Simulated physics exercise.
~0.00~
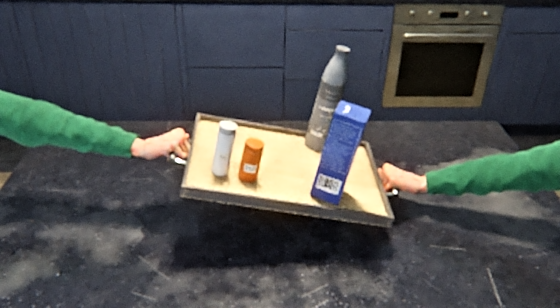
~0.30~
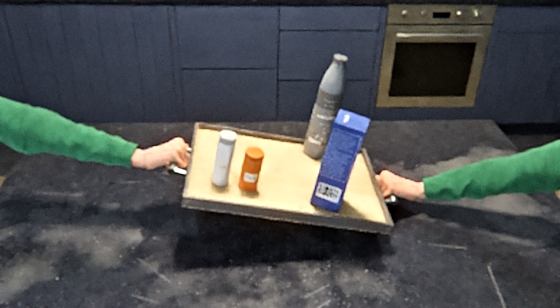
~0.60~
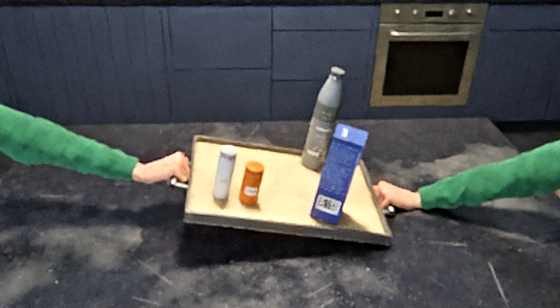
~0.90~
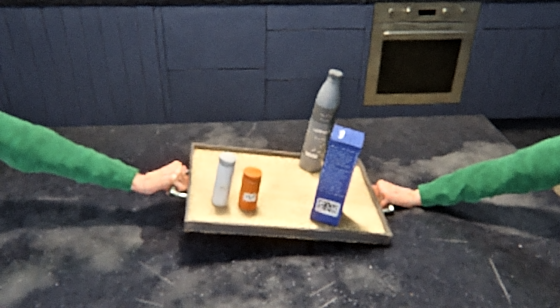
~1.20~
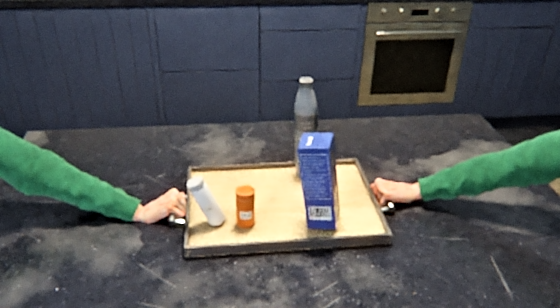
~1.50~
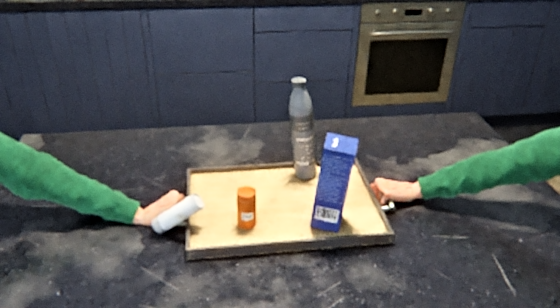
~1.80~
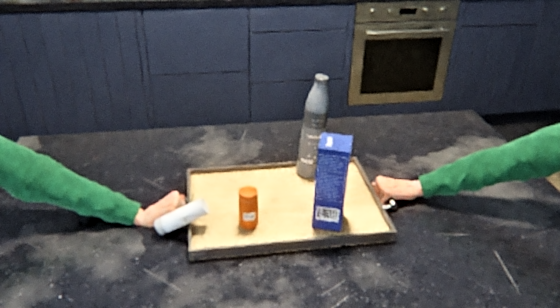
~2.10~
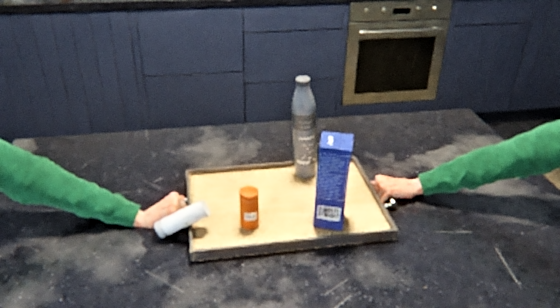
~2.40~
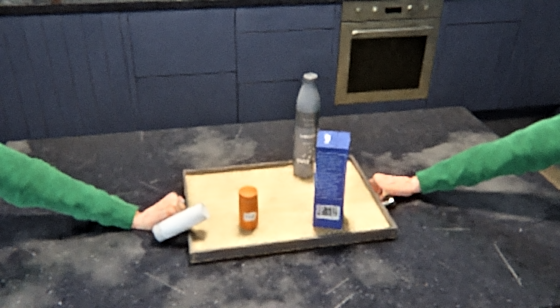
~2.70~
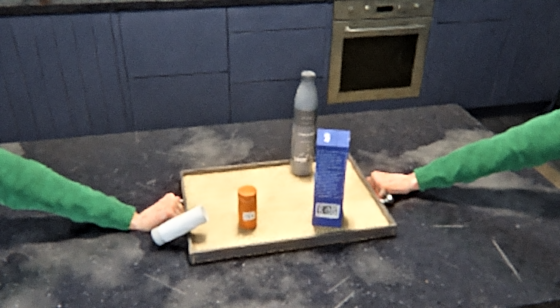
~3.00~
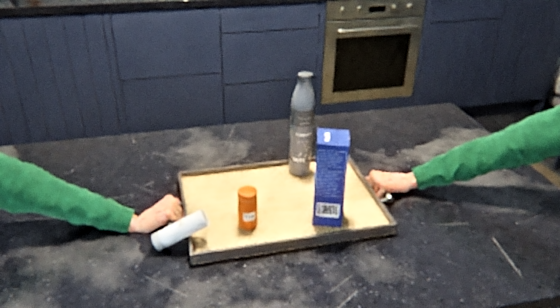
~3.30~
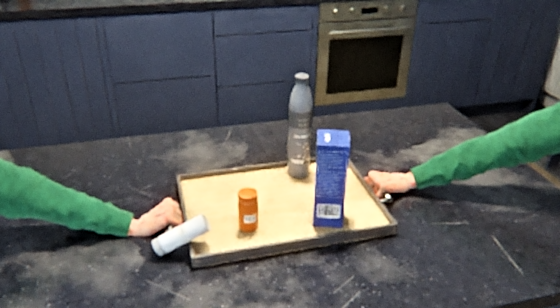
Two green-sleeved hands hold a shallow tray by its ends above a dark, scuffed worktop, seen from the front and slightly above, with navy kitchen cabinets and an oven behind. On it stand a white shaker at the left, an orange shaker beside it, a tall grey bottle at the back and a blue carton at the right. The tilted tray sinks, then drops flat on the worktop. The white shaker tips left over the rim by the left hand, while the bottle and carton rock and settle. It ends lying off the tray, the others upright.
